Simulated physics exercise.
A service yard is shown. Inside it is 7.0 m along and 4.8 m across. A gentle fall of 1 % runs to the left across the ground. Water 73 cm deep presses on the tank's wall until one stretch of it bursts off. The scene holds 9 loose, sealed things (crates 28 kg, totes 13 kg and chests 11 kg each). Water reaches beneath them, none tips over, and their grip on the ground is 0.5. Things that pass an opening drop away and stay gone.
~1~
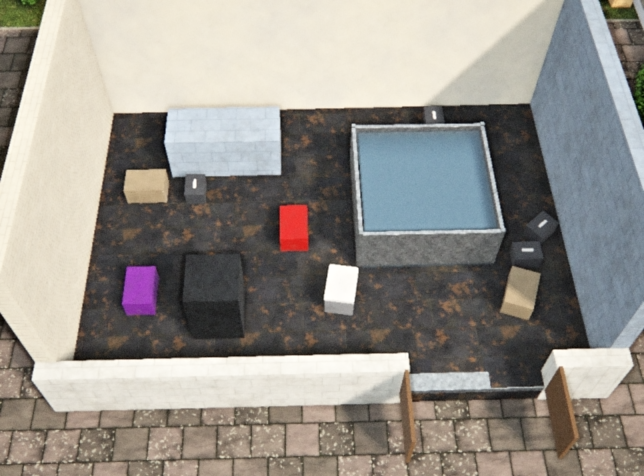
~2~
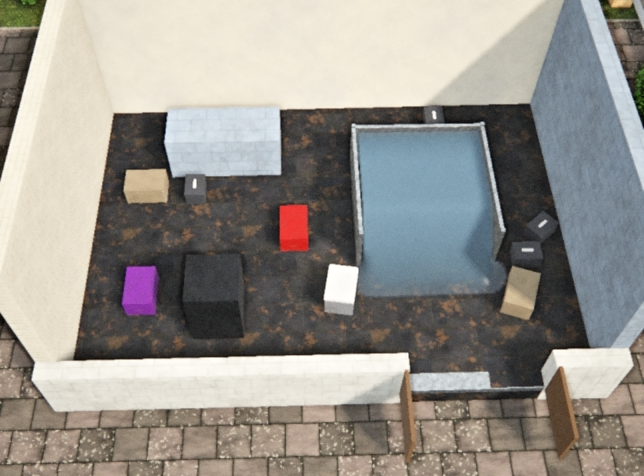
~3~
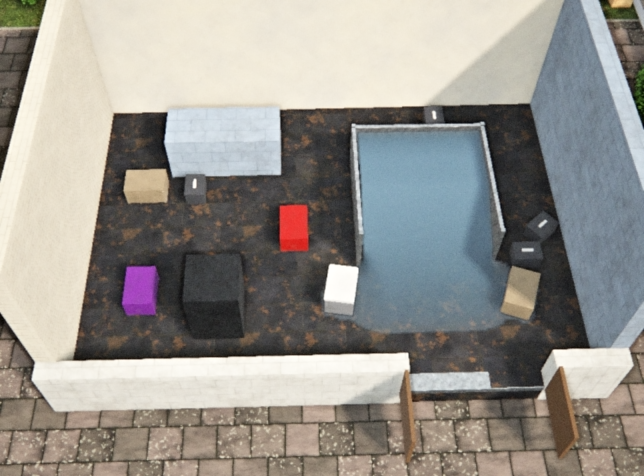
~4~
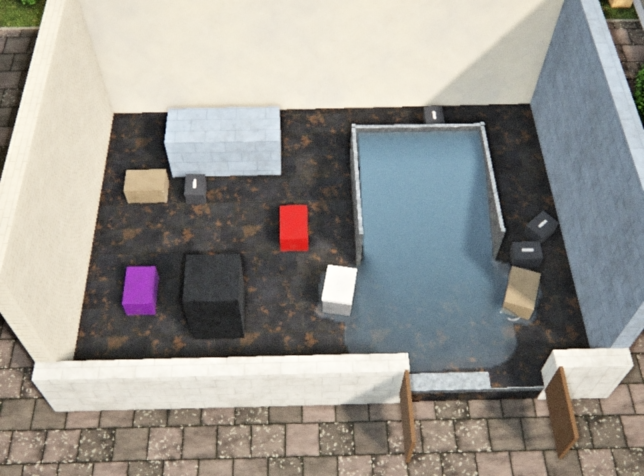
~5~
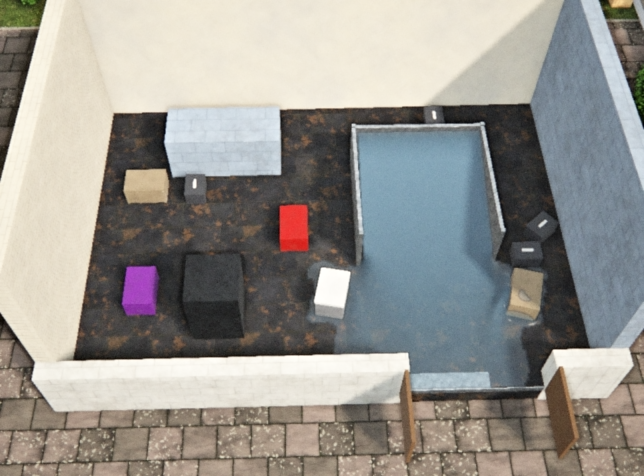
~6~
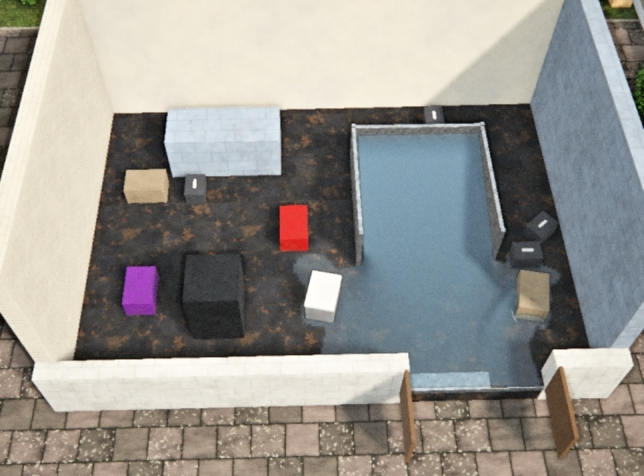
In the video, the near side of a square pool in a walled yard opens and water spreads across the dark ground toward the front wall and gateway, shifting a white box slightly left and a tan box slightly right.
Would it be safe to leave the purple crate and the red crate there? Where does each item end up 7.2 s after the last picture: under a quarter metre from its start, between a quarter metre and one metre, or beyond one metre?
Result: Purple crate: Near its start, red crate: Near its start.
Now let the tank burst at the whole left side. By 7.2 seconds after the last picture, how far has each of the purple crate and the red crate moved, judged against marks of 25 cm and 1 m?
Purple crate: Displaced far; red crate: Displaced far.
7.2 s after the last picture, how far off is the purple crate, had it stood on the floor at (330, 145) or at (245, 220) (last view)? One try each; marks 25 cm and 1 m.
Well, the first time it keeps still, and the second time it keeps still.
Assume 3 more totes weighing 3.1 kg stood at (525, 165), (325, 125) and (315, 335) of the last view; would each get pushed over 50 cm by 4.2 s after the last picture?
First within, then within, then beyond.
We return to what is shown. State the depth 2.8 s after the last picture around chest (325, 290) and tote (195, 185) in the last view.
Around 6 cm and 1 cm.
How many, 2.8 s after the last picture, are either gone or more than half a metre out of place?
I get 2.
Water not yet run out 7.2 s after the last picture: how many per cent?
I'd say some 42 percent hasn't gone yet.
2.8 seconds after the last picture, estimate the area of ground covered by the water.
About 20 m2.
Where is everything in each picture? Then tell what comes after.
The first picture shows the purple crate at (139, 285) rests on the ground; the red crate at (294, 222), on the bottom; 3.6 m2 under water; 0 of 9 have shifted.
The second picture shows the purple crate at (139, 285) rests on the ground; the red crate at (294, 222), on the bottom; 4.6 m2 under water; 0 of 9 have shifted.
The third picture shows the purple crate at (139, 285), on the bottom; the red crate at (294, 222) rests on the ground; water covers 5.9 m2; 0 of 9 have shifted.
The fourth picture shows the purple crate at (139, 285), on the bottom; the red crate at (294, 222), on the bottom; 7.4 m2 under water; 0 of 9 have shifted.
The fifth picture shows the purple crate at (139, 285) rests on the ground; the red crate at (294, 222), on the bottom; water covers 8.5 m2; 2 of 9 have shifted.
The sixth picture shows the purple crate at (139, 285) rests on the ground; the red crate at (294, 222) rests on the ground; water covers 9.0 m2; 2 of 9 have shifted.
Then, 0.9 s after the last picture the purple crate is near (139, 285), 0.0 m from its start, aground; the red crate is near (294, 222), 0.0 m from its start, aground; 0 of 9 are out; 0 afloat.
Then, 2.8 s after the last picture the purple crate is near (139, 285), 0.0 m from its start, aground; the red crate is near (294, 221), 0.0 m from its start, aground; 0 of 9 are out; 0 afloat.
Then, 4.8 s after the last picture the purple crate is near (139, 285), 0.0 m from its start, aground; the red crate is near (294, 221), 0.0 m from its start, aground; 0 of 9 are out; 0 afloat.
Then, 7.2 s after the last picture the purple crate is near (139, 285), 0.0 m from its start, aground; the red crate is near (294, 221), 0.0 m from its start, aground; 0 of 9 are out; 0 afloat.
